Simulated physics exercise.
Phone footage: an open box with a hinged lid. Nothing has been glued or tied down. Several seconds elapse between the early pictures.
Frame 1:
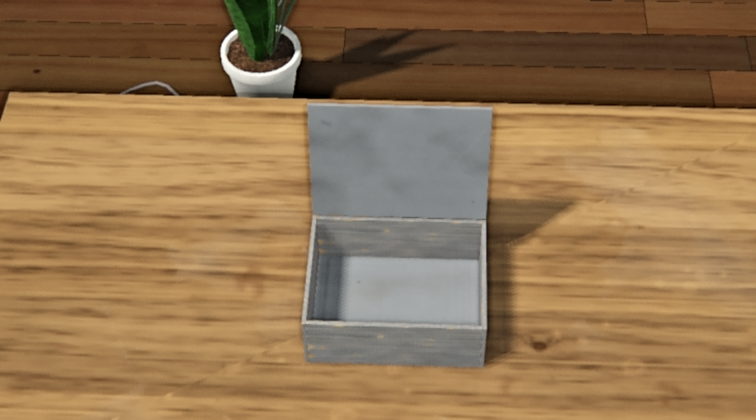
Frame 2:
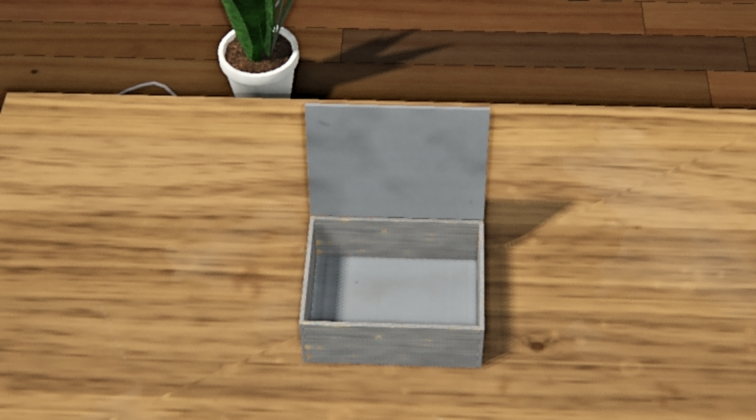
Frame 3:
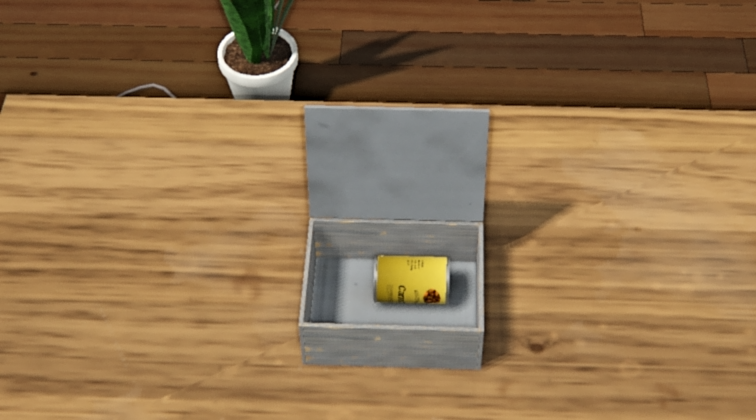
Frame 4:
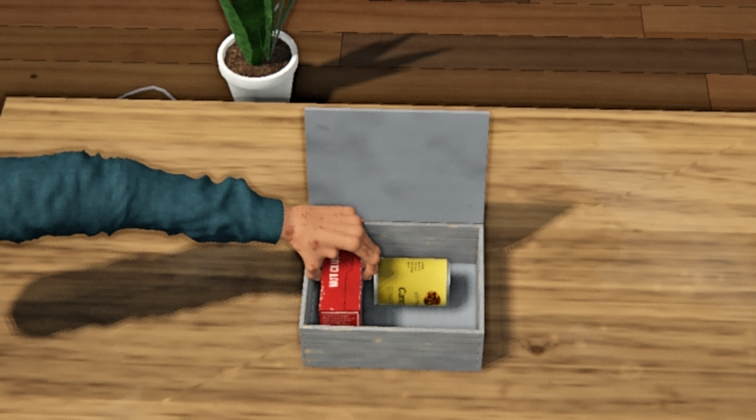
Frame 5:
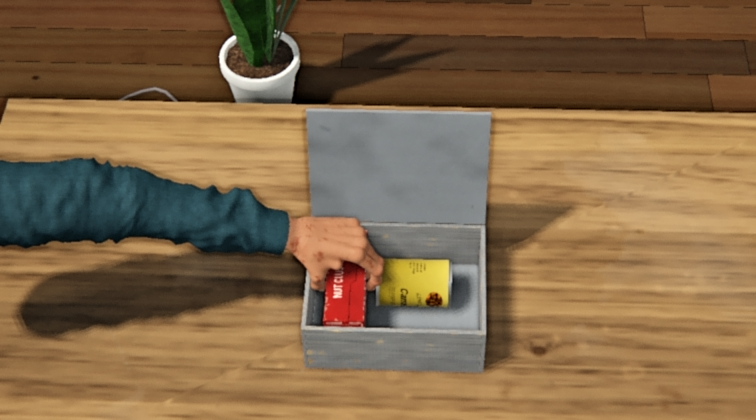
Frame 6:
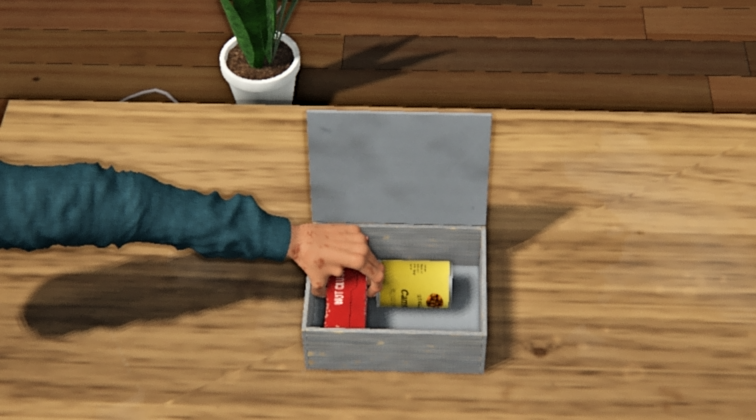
At first, a gray box with its hinged lid open stands empty on a wooden table, near a potted plant. A yellow tin then appears inside, lying on its side. Next, a hand in a teal sleeve reaches in from the left and lowers a red carton beside the tin.
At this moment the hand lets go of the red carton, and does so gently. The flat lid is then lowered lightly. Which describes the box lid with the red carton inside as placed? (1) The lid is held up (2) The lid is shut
(2) The lid is shut.
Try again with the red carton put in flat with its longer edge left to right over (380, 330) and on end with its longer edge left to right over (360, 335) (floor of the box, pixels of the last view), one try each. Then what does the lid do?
Try 1: Lid shut; try 2: Lid not shut.
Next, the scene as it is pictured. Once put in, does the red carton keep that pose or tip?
Result: It remains as it was set.
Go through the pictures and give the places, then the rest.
In the first picture, the last thing is not in view yet.
In the second picture, the last thing is not in view yet.
In the third picture, the last thing is not in view yet; yellow tin (412, 280).
The fourth picture shows coming down; red carton (343, 279); yellow tin (412, 282).
The fifth picture shows coming down; red carton (347, 289); yellow tin (414, 283).
The sixth picture shows in place under the hand; red carton (348, 296); yellow tin (415, 284).
Then, 1.40 s after the last picture, lid 72° above the rim.
Then, 2.00 s after the last picture, lid 31° above the rim.
At rest, lid shut; both in place. Seen from the same camera at the end, red carton near (348, 296).
